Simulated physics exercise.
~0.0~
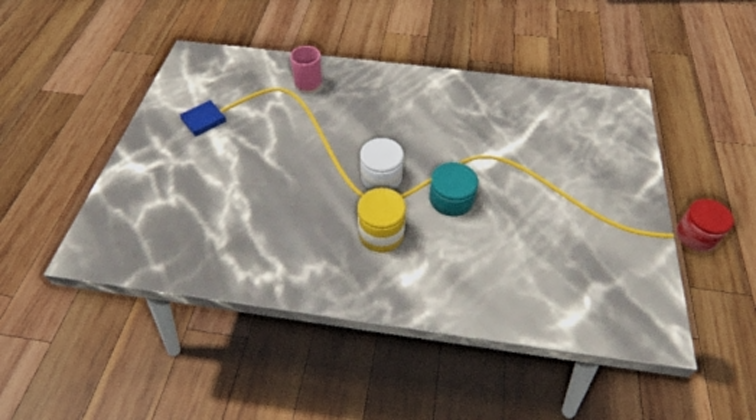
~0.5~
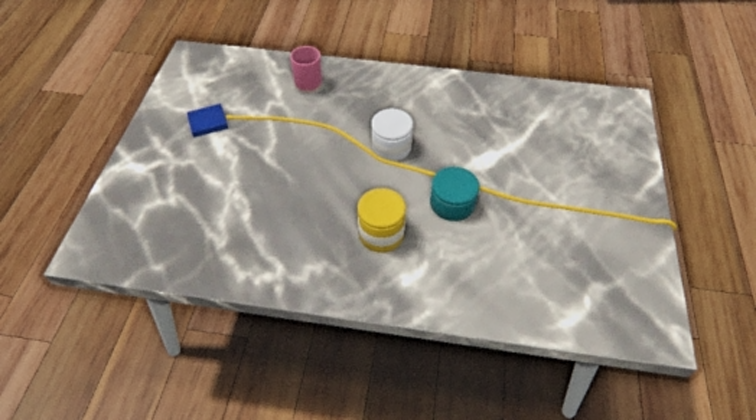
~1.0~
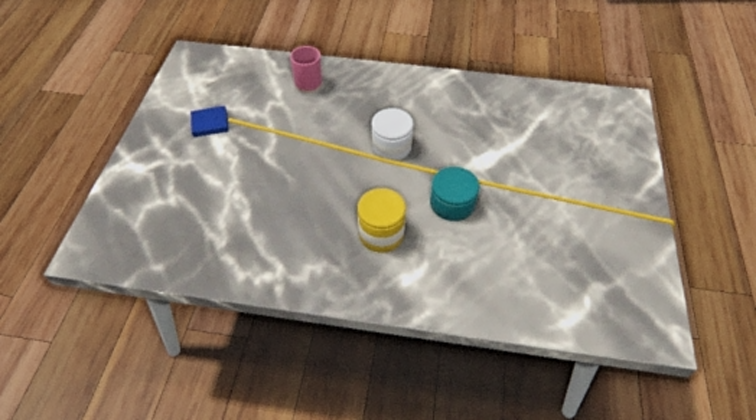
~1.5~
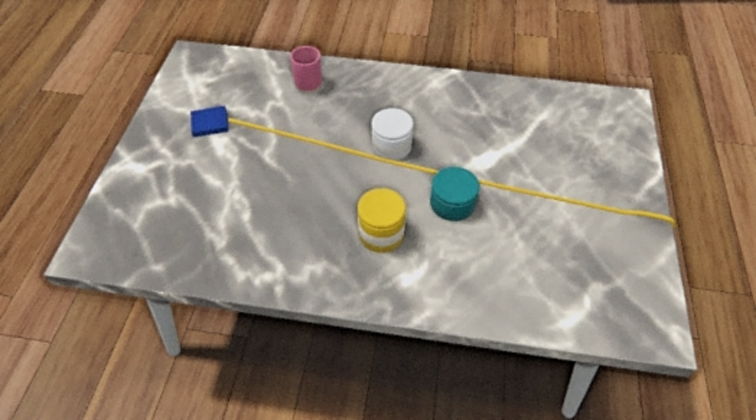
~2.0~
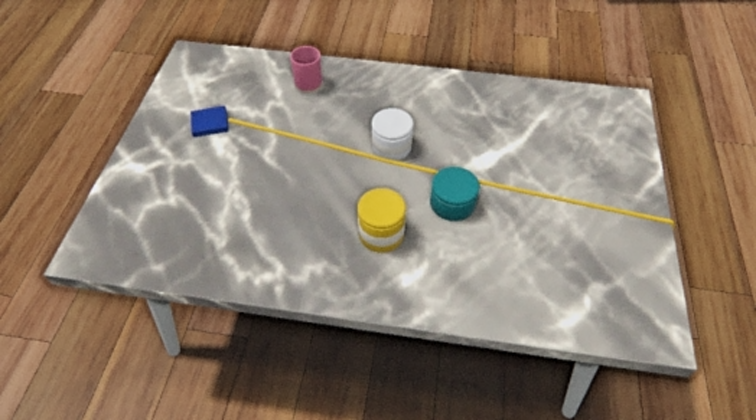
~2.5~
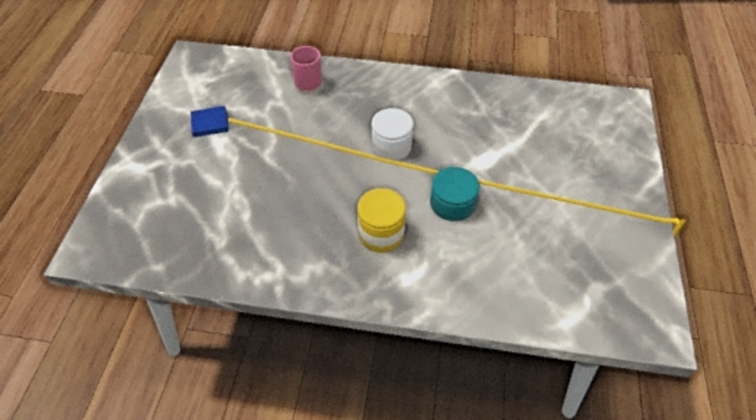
A red jar drops off the table's right edge, pulling its yellow cord straight and nudging a white jar.
